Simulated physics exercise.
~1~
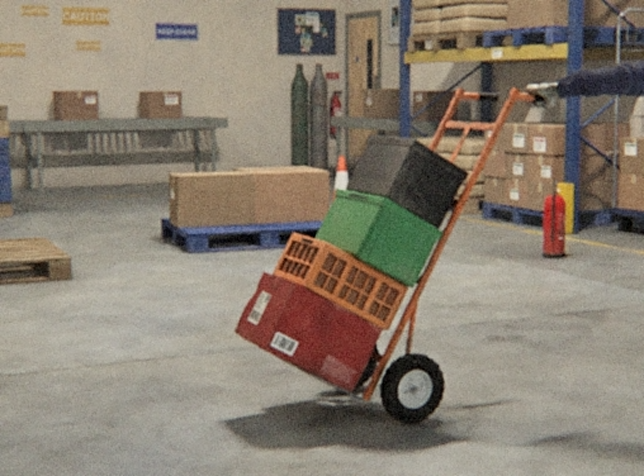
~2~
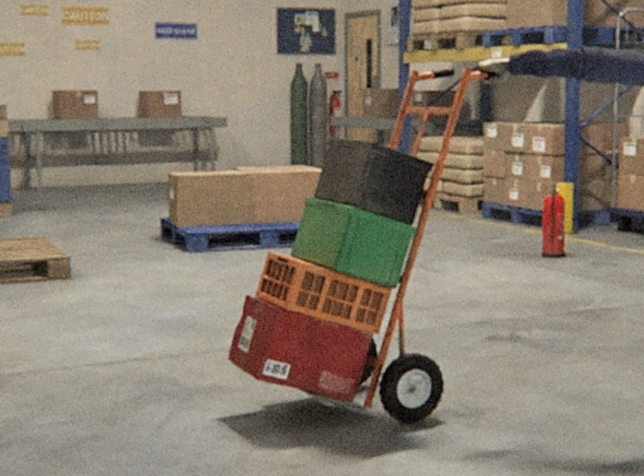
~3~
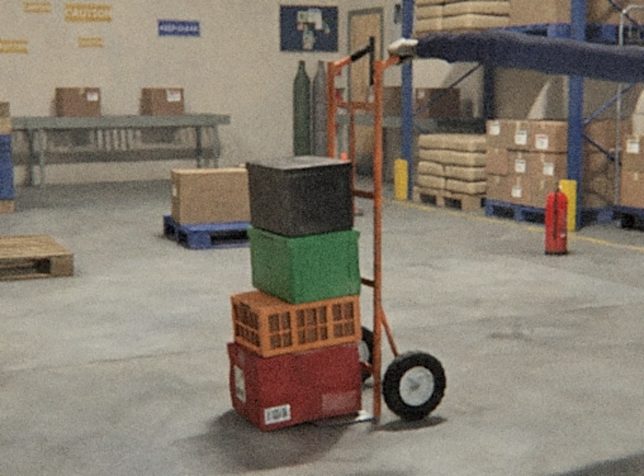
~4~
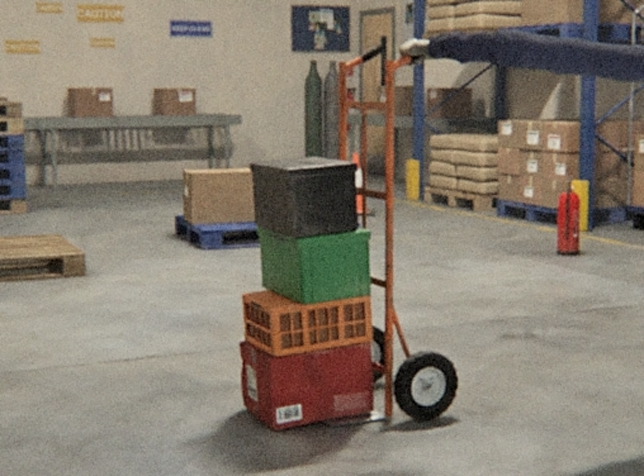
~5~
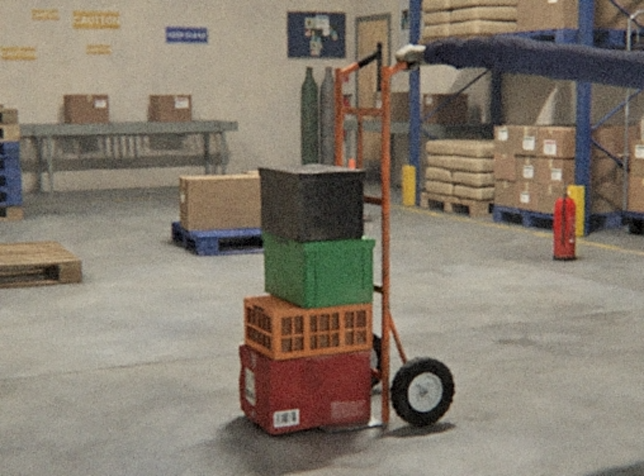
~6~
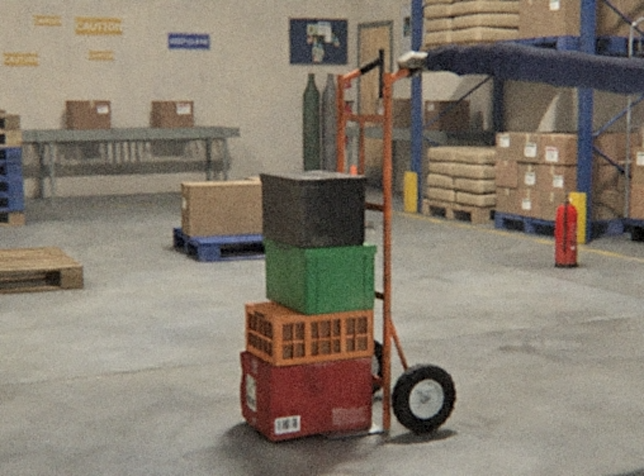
Orange hand truck stacked with red, orange, green and black containers being tipped upright by a blue-sleeved arm, the stack staying standing.
